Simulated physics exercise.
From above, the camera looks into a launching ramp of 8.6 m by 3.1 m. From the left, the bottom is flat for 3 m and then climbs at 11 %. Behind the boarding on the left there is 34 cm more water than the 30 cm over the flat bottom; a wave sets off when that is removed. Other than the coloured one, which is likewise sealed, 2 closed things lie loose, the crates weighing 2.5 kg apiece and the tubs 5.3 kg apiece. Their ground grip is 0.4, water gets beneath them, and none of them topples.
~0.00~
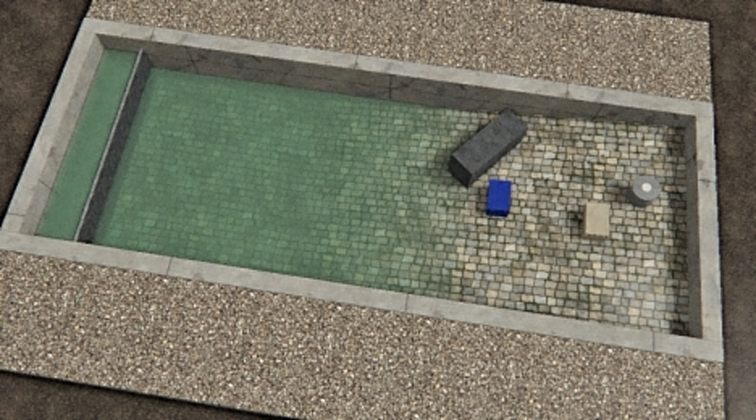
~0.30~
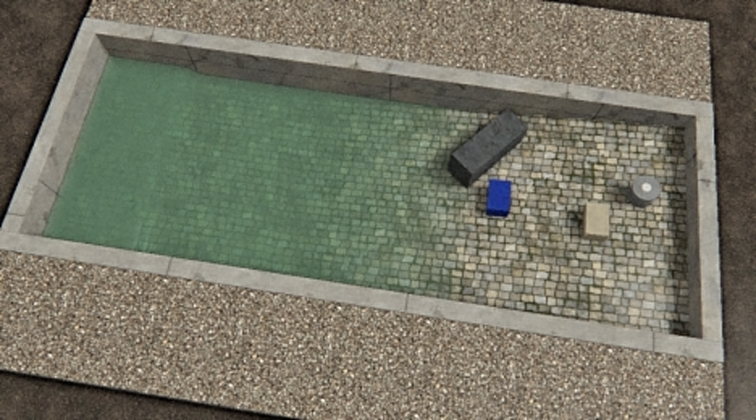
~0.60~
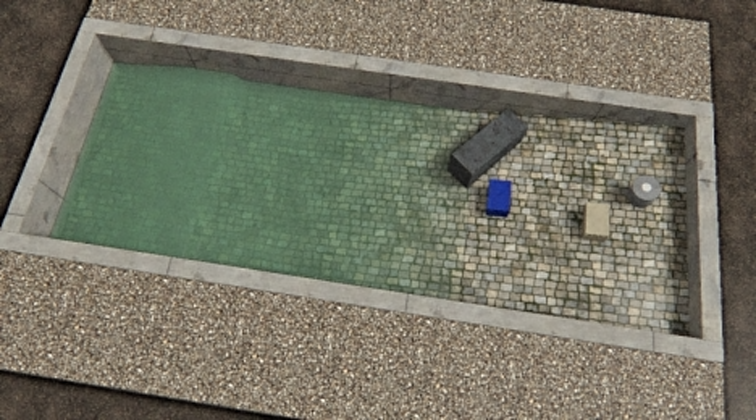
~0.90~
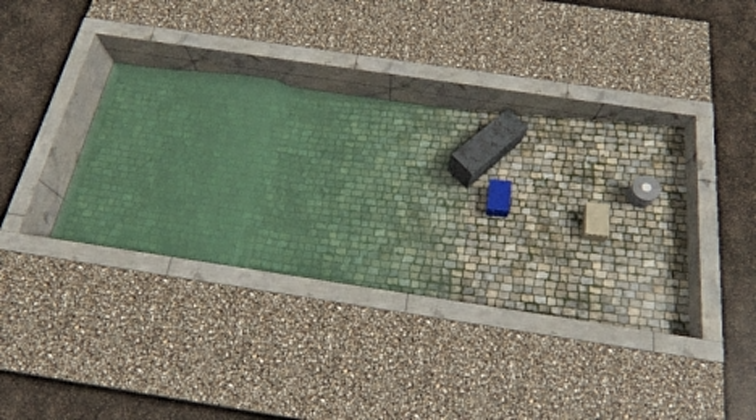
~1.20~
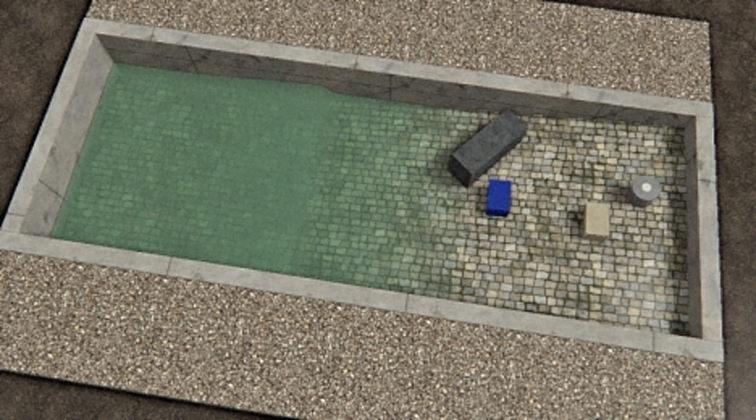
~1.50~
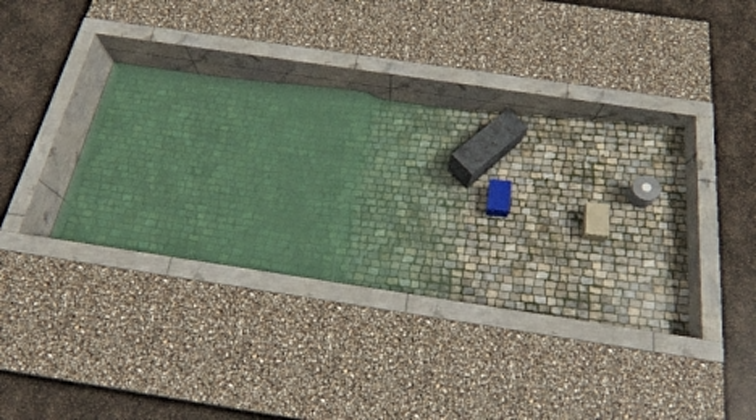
Green water spreads in a low swell from left to right along a walled, stone-paved launching ramp, seen from above at a slant, after the dark board near its left end disappears. A long dark grey block, a blue crate, a pale beige box and a round grey object sit on the bare paving at the right. The swell's edge crosses toward the middle, while the objects and camera stay still.
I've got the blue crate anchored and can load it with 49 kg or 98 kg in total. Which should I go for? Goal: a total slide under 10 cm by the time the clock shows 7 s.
The lighter one, 49 kg, is fine.
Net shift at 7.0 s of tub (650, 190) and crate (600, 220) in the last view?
They've ended up 0 cm and 100 cm away, in that order.
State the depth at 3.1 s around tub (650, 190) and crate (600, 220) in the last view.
Some 0 cm at the first, some 0 cm at the second.
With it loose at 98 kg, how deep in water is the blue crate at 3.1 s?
Something like 6 centimetres.
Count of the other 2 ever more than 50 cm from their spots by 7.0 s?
That comes to 1.
After 2.1 s the blue crate would be 0 cm from its start with 49 kg and 0 cm from its start with 98 kg; 0 cm of water round it then.
After 3.1 s the blue crate would be 0 cm from its start with 49 kg and 0 cm from its start with 98 kg; 6 cm of water round it then.
After 4.9 s the blue crate would be 0 cm from its start with 49 kg and 0 cm from its start with 98 kg; 4 cm of water round it then.
After 7.0 s the blue crate would be 0 cm from its start with 49 kg and 0 cm from its start with 98 kg; 4 cm of water round it then.
